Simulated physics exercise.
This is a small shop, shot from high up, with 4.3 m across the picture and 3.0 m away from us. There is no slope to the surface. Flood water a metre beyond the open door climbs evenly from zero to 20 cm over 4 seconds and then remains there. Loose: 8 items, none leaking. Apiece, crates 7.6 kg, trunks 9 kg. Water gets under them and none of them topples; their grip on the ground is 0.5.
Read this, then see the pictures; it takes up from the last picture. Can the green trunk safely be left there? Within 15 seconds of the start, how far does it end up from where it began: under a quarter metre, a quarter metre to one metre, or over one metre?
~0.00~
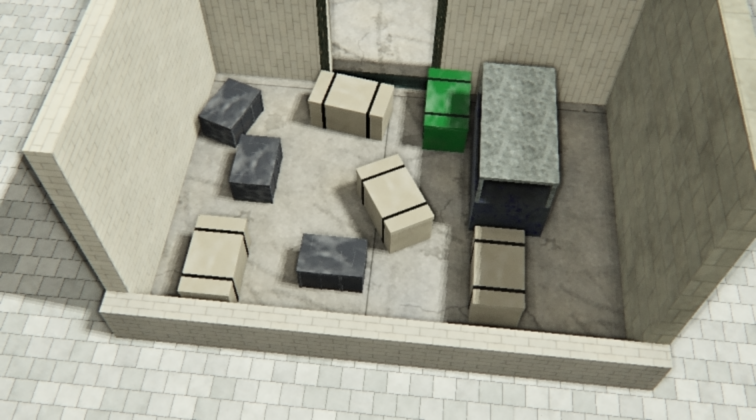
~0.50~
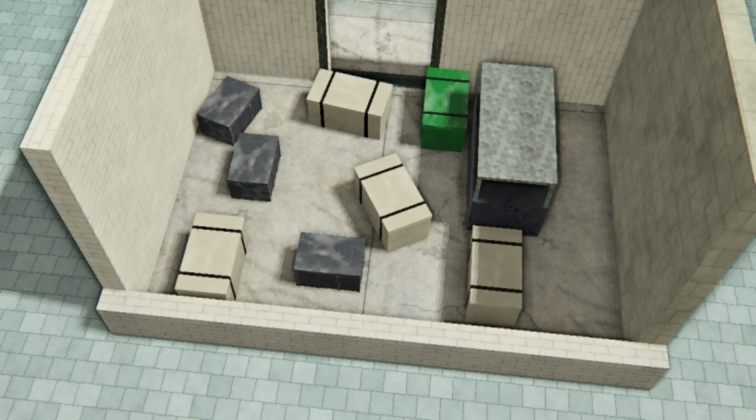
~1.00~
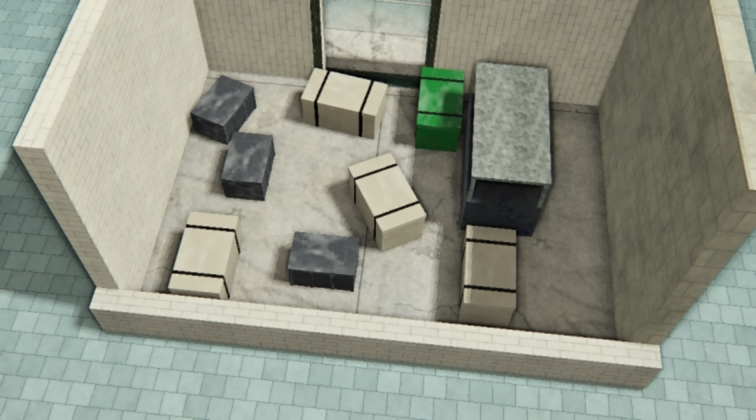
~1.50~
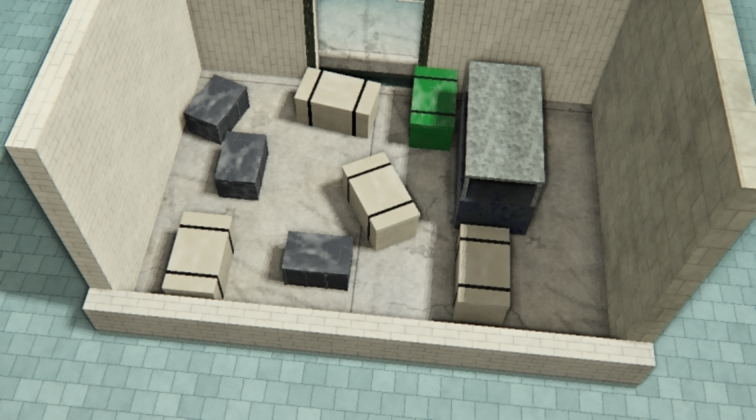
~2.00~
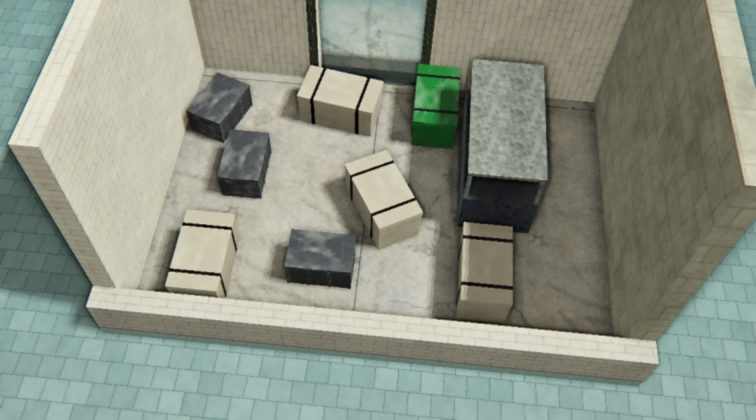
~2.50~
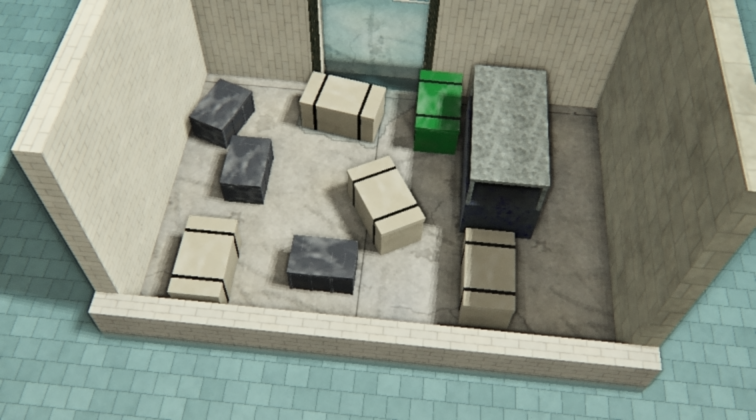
It ends up over one metre away.
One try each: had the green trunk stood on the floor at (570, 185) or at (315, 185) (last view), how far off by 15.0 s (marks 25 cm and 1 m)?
A small shift, then a small shift.
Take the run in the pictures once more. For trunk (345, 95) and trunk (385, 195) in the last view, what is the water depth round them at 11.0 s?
Roughly 11 and 12 cm.
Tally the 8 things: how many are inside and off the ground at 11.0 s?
The number is 8.
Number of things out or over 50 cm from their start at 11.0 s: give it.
Tally at that time: 7.
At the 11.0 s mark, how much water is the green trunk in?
I'd say around 6 cm.
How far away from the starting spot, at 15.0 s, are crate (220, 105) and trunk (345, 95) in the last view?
Respectively 150 and 100 centimetres.
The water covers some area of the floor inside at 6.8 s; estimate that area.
Some 10.5 m2 of it.
After 3.5 s the green trunk is near (442, 100), 0.0 m from its start, aground; 0 afloat.
After 6.8 s the green trunk is near (447, 99), 0.1 m from its start, aground; 5 afloat.
After 11.0 s the green trunk is near (445, 98), 0.1 m from its start, afloat; 8 afloat.
After 15.0 s the green trunk is near (434, 239), 1.8 m from its start, afloat; 8 afloat.
